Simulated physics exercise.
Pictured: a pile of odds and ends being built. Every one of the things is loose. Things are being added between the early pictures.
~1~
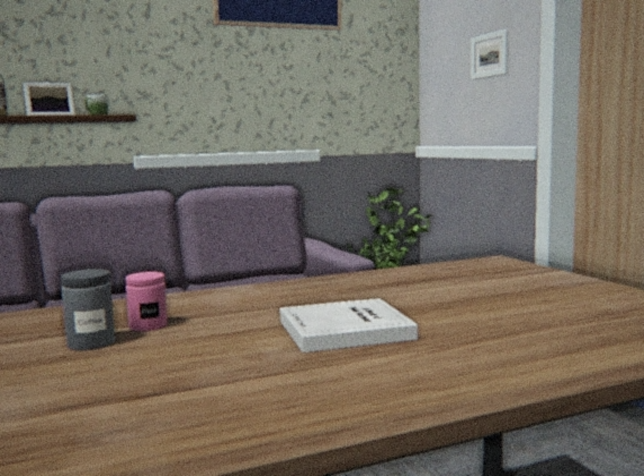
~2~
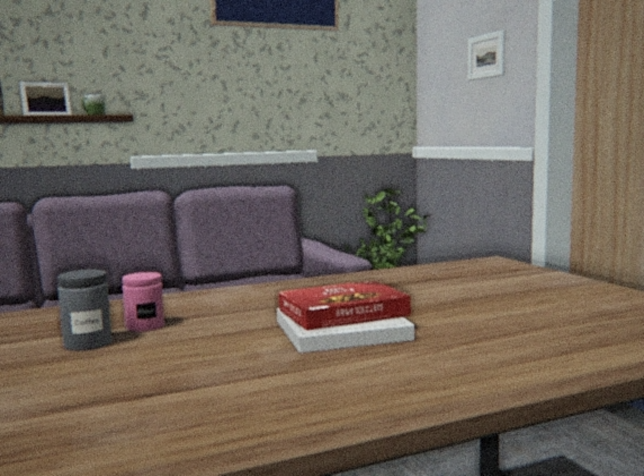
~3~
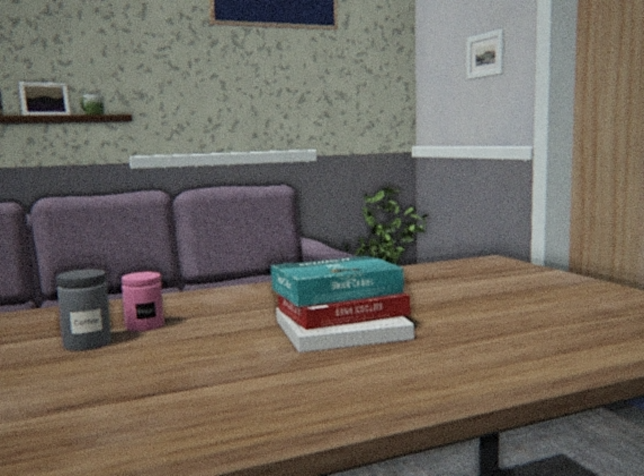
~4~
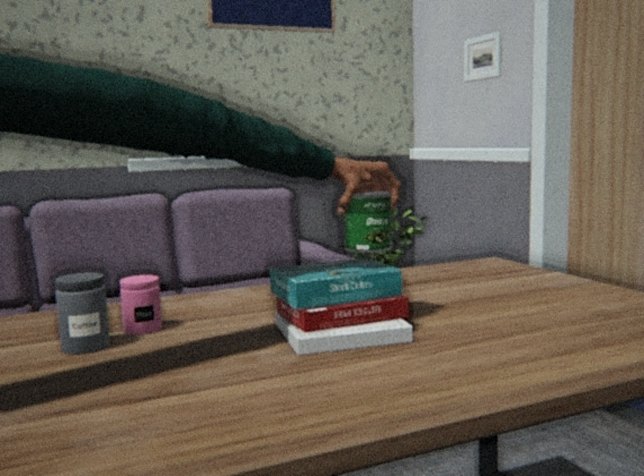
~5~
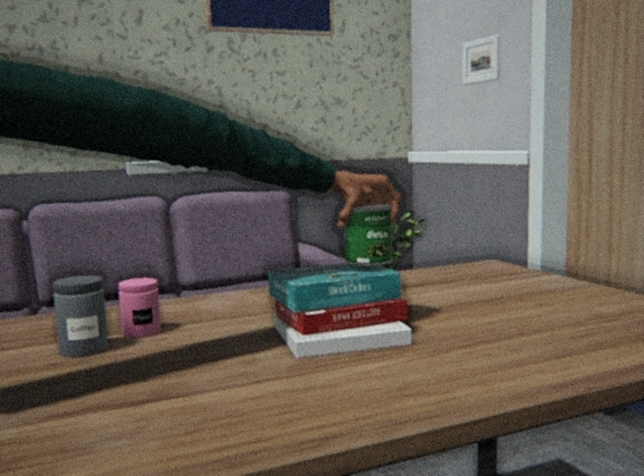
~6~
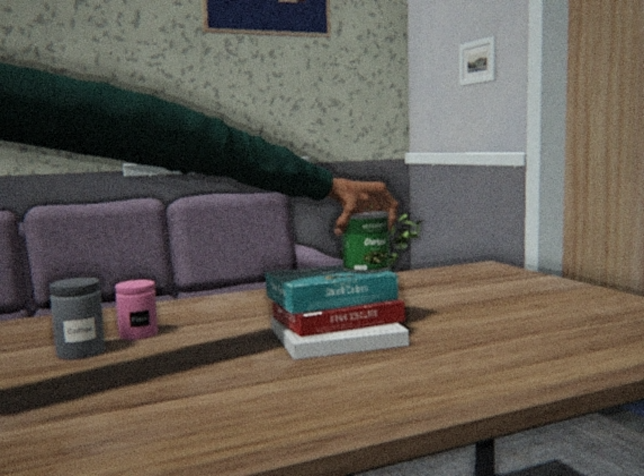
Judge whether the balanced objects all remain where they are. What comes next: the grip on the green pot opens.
The objects all remain in place.
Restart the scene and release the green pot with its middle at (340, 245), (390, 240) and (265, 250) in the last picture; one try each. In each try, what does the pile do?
Lab note - case 1: No collapse; case 2: Collapse; case 3: Collapse.
Then, 0.40 s later than the last frame, all is still.
Then, 1.00 s later than the last frame, green pot resting near (365, 242).
When it is over, all 6 as before. End places, in pixels of the last picture, green pot near (364, 241). The pile holds.
